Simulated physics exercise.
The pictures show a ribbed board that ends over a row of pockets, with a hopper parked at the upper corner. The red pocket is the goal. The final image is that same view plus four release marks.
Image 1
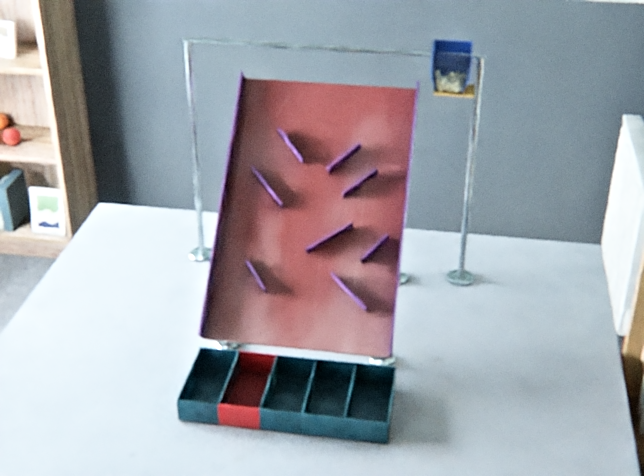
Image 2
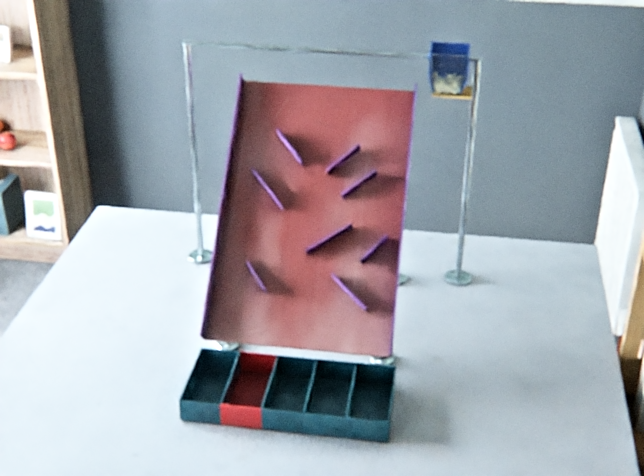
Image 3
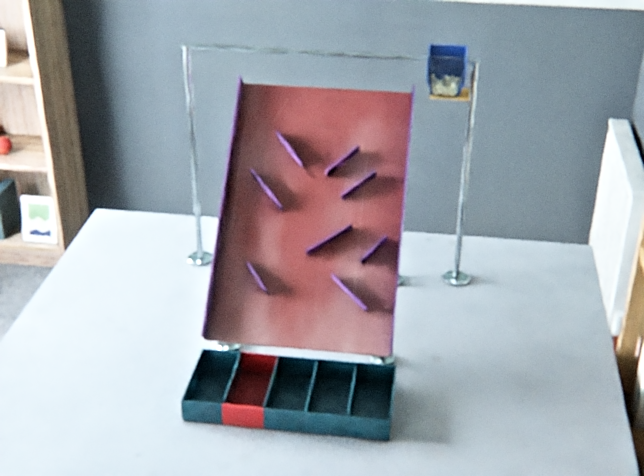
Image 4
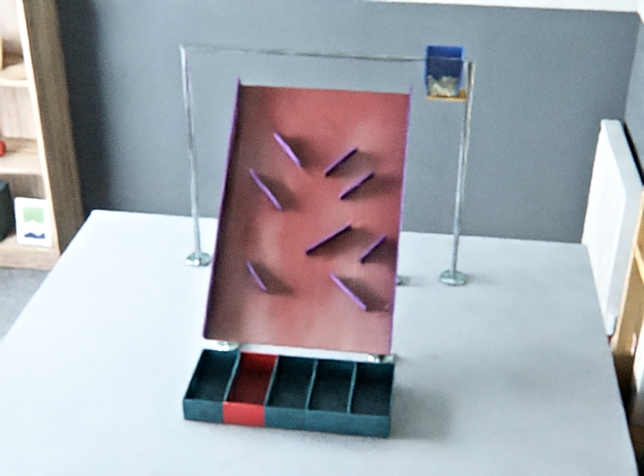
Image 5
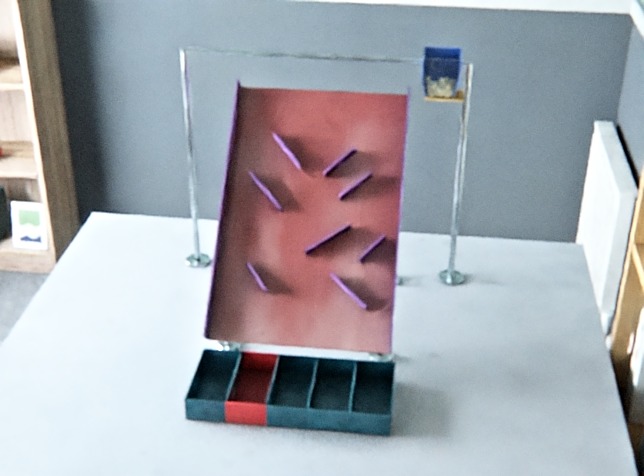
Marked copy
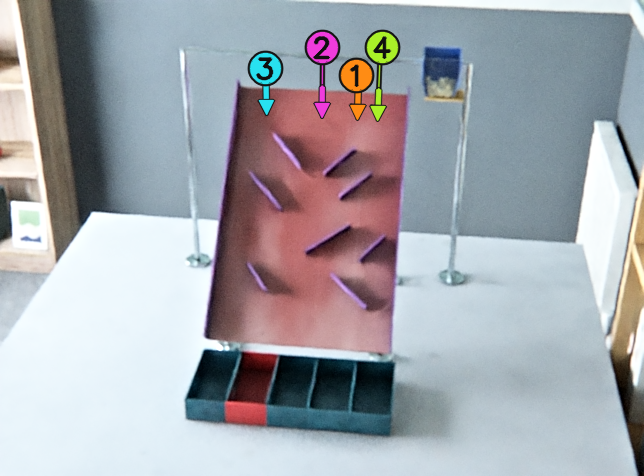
At the start, a tilted reddish board with purple ribs stands on a pale table above a row of dark pockets, one of them red, with a small blue hopper at the upper right. The view then drifts slightly, while the board, hopper and pockets show no movement of their own.
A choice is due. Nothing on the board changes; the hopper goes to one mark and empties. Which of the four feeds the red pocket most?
The answer is mark 2.
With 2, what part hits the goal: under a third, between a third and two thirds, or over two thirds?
Mark 2 gives between a third and two thirds.
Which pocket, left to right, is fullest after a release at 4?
It is the fifth one.
On the marked copy, mark 1 meets the board at (357, 114); mark 2 meets the board at (322, 112); mark 3 meets the board at (266, 109); mark 4 meets the board at (377, 115).
If 1 is chosen, about a third in the red pocket, about half in other pockets, a small part held on the board.
If 2 is chosen, about half in the red pocket, about half in other pockets.
If 3 is chosen, about a quarter in the red pocket, most in other pockets.
If 4 is chosen, about a quarter in the red pocket, about two thirds in other pockets, a small part held on the board.
